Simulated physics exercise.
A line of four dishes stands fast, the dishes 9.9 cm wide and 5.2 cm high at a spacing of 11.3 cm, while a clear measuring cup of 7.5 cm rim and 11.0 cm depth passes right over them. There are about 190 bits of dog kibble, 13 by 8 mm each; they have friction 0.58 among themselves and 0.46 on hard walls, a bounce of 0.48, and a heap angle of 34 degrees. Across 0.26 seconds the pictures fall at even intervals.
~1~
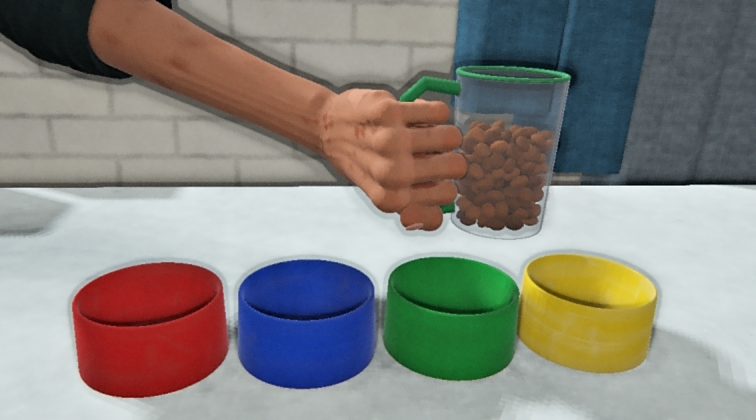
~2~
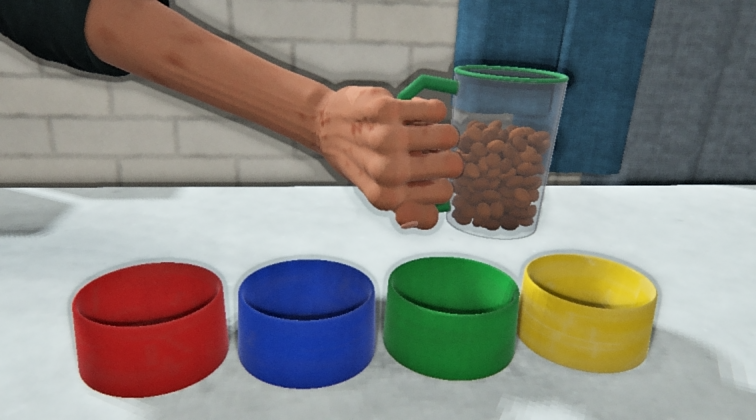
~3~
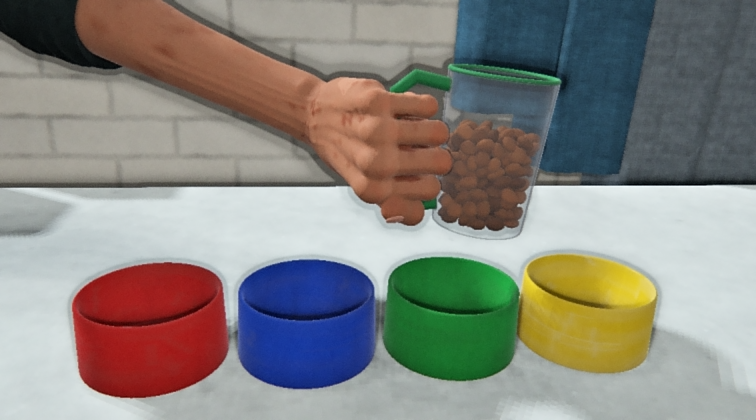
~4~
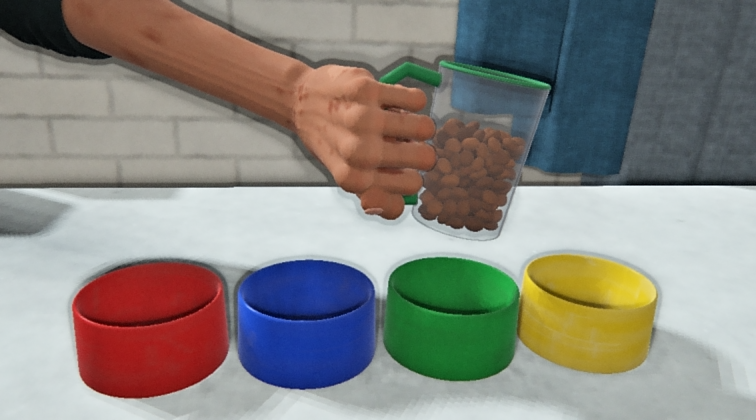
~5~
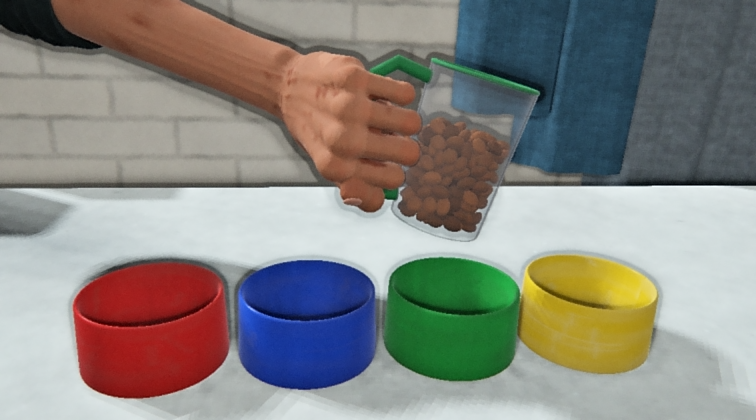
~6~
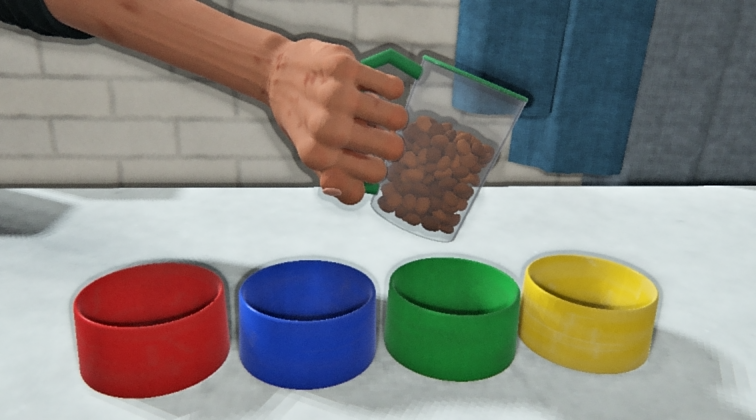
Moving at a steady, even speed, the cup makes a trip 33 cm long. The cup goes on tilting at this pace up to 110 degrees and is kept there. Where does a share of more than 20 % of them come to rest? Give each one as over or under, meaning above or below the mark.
Red dish: Over, blue dish: Under, green dish: Under, yellow dish: Under, counter: Under.
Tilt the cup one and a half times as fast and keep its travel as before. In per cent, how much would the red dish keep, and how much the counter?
Then red ends at 50 and the counter at 10.
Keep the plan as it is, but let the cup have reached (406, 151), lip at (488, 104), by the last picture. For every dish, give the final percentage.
Dish by dish: Red 90 per cent, blue 0 per cent, green 0 per cent, yellow 0 per cent.
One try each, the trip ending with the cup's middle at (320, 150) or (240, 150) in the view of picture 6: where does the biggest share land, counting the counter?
The biggest share goes to green first, then to blue.
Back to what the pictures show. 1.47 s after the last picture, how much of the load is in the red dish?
Estimate: Near 40 %.
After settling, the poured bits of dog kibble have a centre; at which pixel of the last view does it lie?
Est. centre at rest: (152, 330) px.
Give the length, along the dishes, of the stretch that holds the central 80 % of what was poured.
About 6 cm.
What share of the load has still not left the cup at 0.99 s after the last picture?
Roughly 95 per cent, give or take.
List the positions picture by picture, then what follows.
The first picture shows cup at (504, 151), tilt 0 degrees, lip at (563, 75), moved 0.0 cm; middle of the pieces at (501, 178); yellow dish at (589, 280); green dish at (453, 284); blue dish at (307, 288); red dish at (151, 292).
The second picture shows cup at (500, 151), tilt 1 degrees, lip at (561, 76), moved 0.3 cm; middle of the pieces at (497, 178).
The third picture shows cup at (490, 151), tilt 5 degrees, lip at (554, 80), moved 1.1 cm; middle of the pieces at (485, 178).
The fourth picture shows cup at (474, 151), tilt 10 degrees, lip at (544, 85), moved 2.2 cm; middle of the pieces at (467, 179).
The fifth picture shows cup at (459, 151), tilt 15 degrees, lip at (533, 92), moved 3.4 cm; middle of the pieces at (450, 179).
The sixth picture shows cup at (443, 152), tilt 20 degrees, lip at (521, 98), moved 4.6 cm; middle of the pieces at (432, 178); yellow dish at (590, 281); green dish at (454, 285); blue dish at (308, 289); red dish at (152, 293).
Then, 0.60 s after the last picture, tilt 78 degrees; cup holds 100 %.
Then, 0.99 s after the last picture, tilt 110 degrees; cup holds 95 %, red 5 %.
Then, 1.47 s after the last picture, tilt 110 degrees; cup holds 50 %, red 40 %.
In the end, red 85 %, blue 0 %, green 0 %, yellow 0 %, counter 5 %, cup 10 %.
